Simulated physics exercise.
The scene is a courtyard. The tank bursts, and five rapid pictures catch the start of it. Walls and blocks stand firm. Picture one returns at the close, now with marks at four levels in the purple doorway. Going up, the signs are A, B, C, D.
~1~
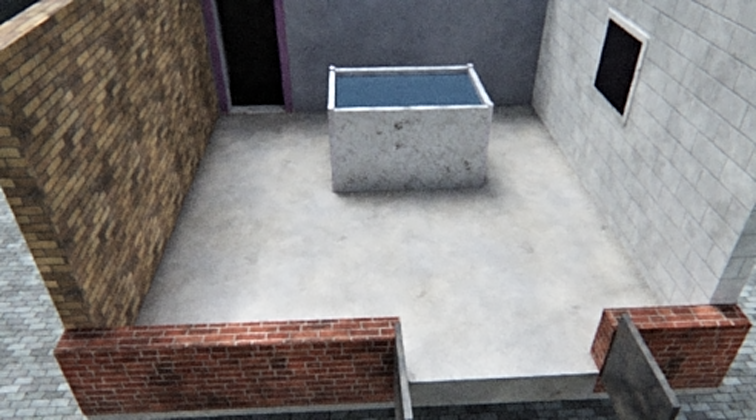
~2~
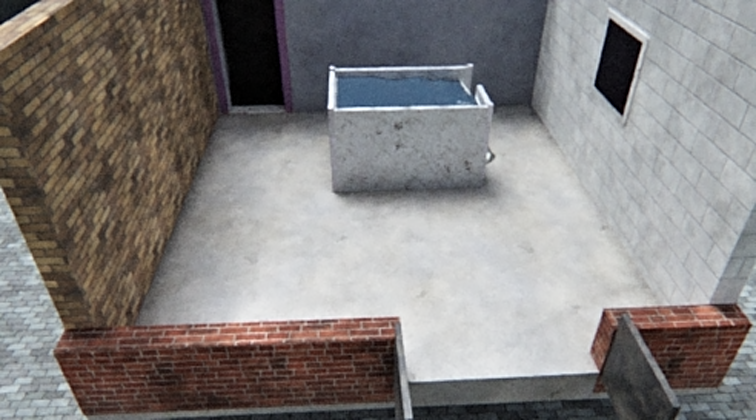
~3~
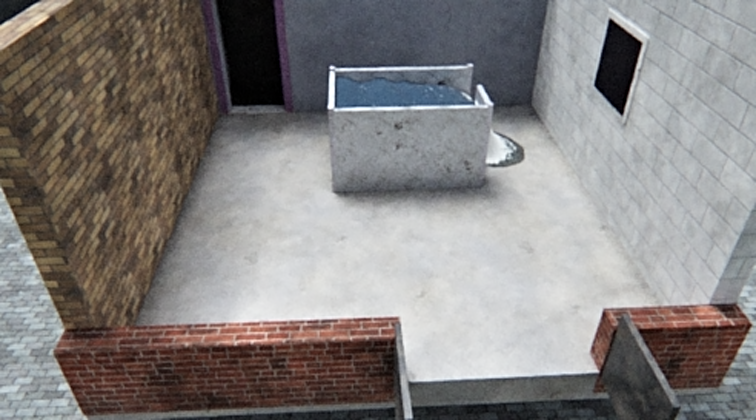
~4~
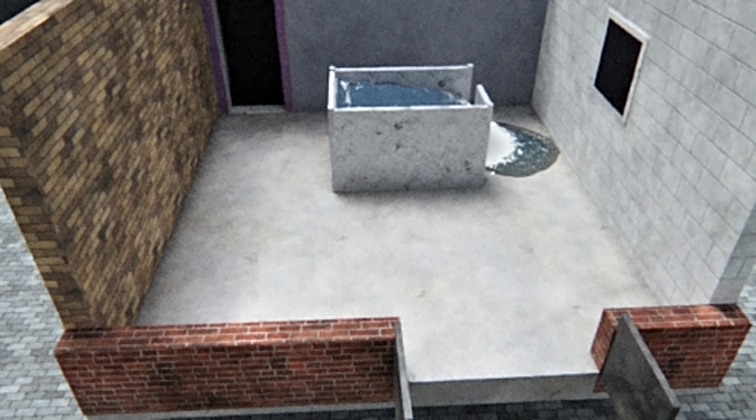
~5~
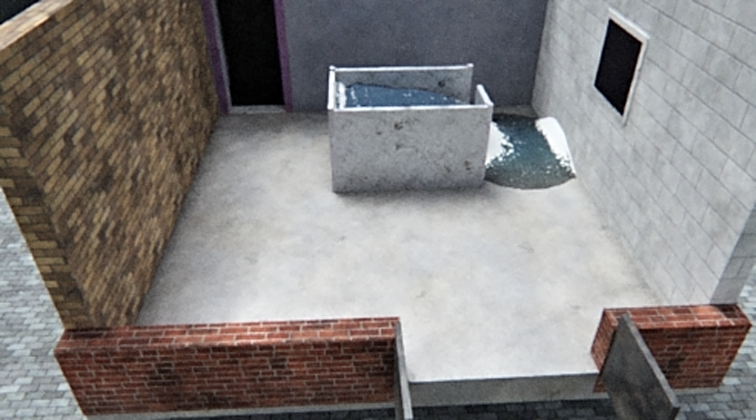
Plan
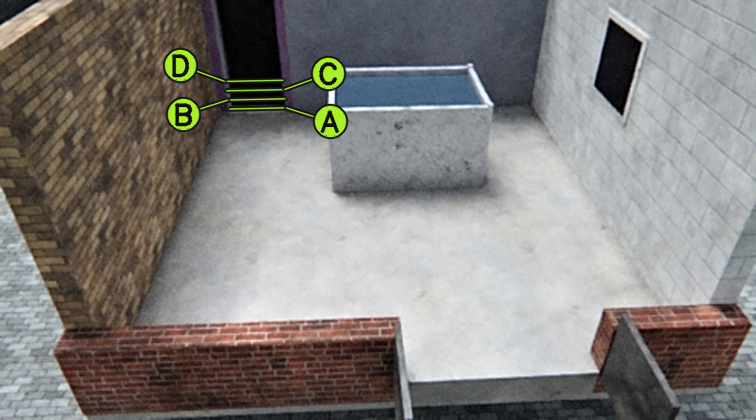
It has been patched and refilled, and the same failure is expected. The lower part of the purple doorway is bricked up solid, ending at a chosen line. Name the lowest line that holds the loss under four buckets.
Choose B.
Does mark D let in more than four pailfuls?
No, that is safe.
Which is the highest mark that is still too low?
That would be A.
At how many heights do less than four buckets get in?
Three.
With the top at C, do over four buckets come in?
No, that is safe.
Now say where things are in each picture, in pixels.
The first picture shows water in the tank at rest, its middle at (406, 93); foot of the purple doorway at (258, 113); open gate at (503, 308).
In the second picture, 1 % of the ground under water, visible out to (485, 160).
In the third picture, 3 % of the ground under water, visible out to (519, 151).
In the fourth picture, 6 % of the ground under water, visible out to (548, 141).
In the fifth picture, 10 % of the ground under water, visible out to (538, 119).
In lime, A at (257, 108); B at (256, 99); C at (255, 90); D at (254, 80); from the bottom up A, B, C, D.
For mark A, about 8 bucketfuls get in.
For mark B, nothing gets over.
For mark C, nothing gets over.
For mark D, nothing gets over.
